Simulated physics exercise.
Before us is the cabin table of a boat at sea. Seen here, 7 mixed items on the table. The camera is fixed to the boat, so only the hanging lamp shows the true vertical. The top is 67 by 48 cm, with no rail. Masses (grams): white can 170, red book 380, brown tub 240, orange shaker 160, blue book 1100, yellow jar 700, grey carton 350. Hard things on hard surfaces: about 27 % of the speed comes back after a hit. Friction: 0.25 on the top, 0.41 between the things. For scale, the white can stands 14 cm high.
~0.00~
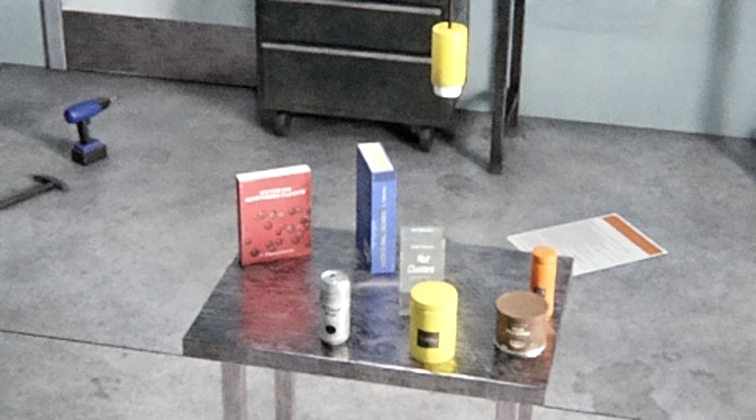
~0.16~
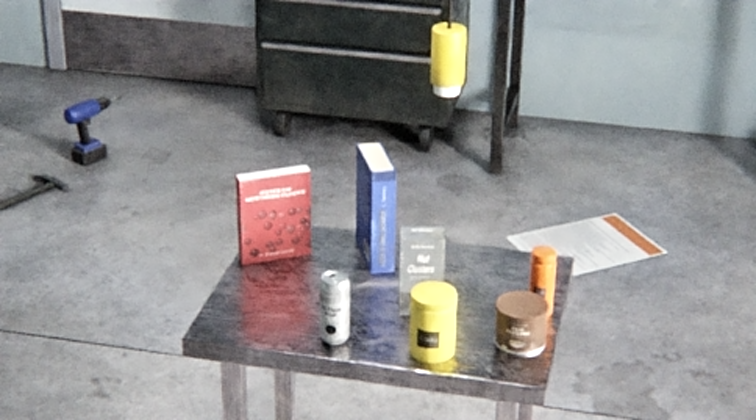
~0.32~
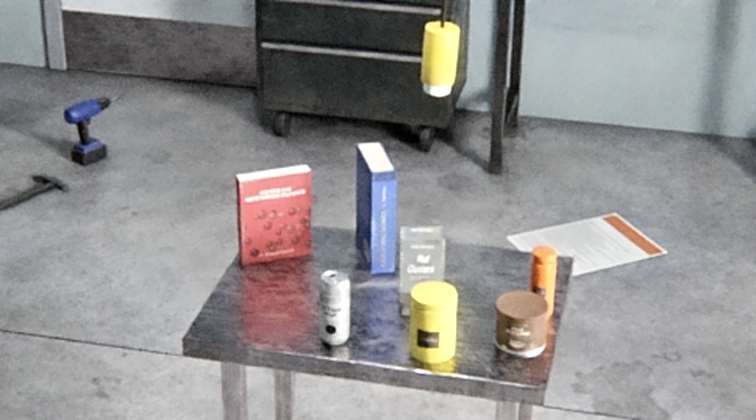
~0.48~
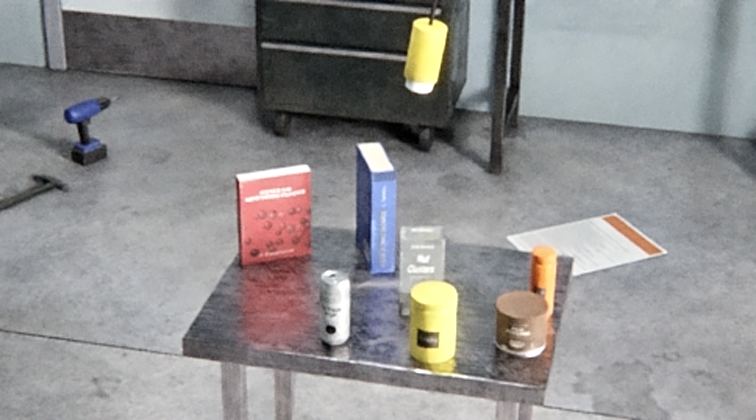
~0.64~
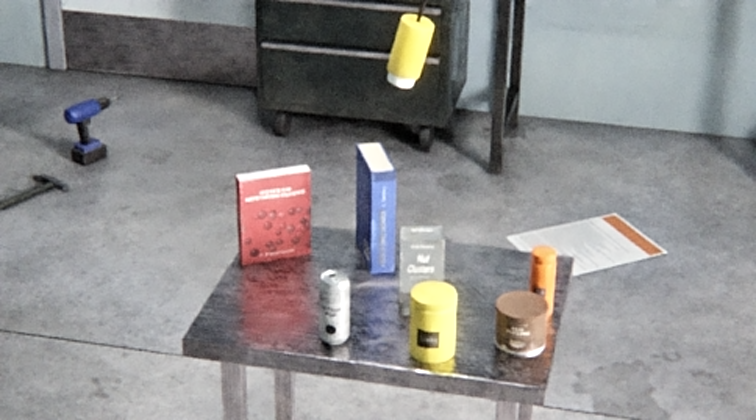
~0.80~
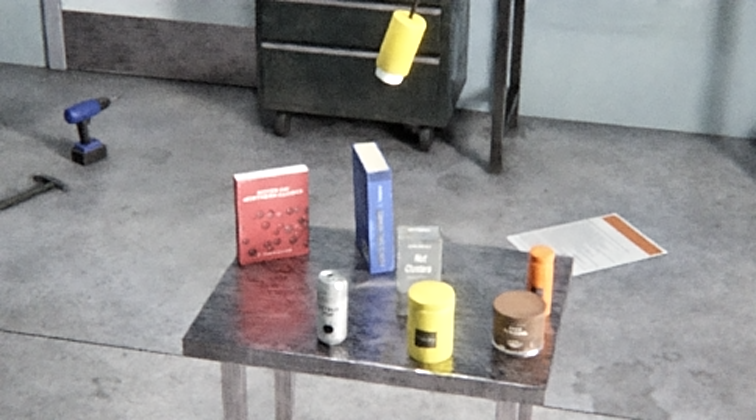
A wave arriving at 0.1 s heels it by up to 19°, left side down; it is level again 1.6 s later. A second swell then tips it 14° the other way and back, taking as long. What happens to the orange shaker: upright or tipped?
The orange shaker keeps standing.
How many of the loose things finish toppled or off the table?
That comes to 2.
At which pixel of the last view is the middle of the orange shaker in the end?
Around (466, 272).
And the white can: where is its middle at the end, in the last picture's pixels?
At about (257, 298).
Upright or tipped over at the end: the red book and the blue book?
The red book tips over; the blue book falls over.
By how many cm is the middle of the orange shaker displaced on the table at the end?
About 15 cm.
By 1.10 s, boat heeled 16°, left side down; orange shaker 6 cm from its spot near (510, 277); blue book rocked 51° off its seat; red book rocked 9° off its seat.
By 1.30 s, boat heeled 10°, left side down; red book now off the table; orange shaker 12 cm from its spot near (479, 274); blue book on its side.
By 1.50 s, boat heeled 3°, left side down; orange shaker 15 cm from its spot near (465, 272); blue book on its side; white can 15 cm from its spot.
By 1.90 s, boat heeled 2°, right side down; orange shaker 15 cm from its spot near (465, 272); blue book on its side; grey carton 16 cm from its spot.
When it is over (3.8 s), off the table and tipped over, red book; lying over on the table, blue book; not toppled but over 5 cm from the start, white can, brown tub, orange shaker, yellow jar and grey carton. End places, in pixels of the last picture, orange shaker near (466, 272).
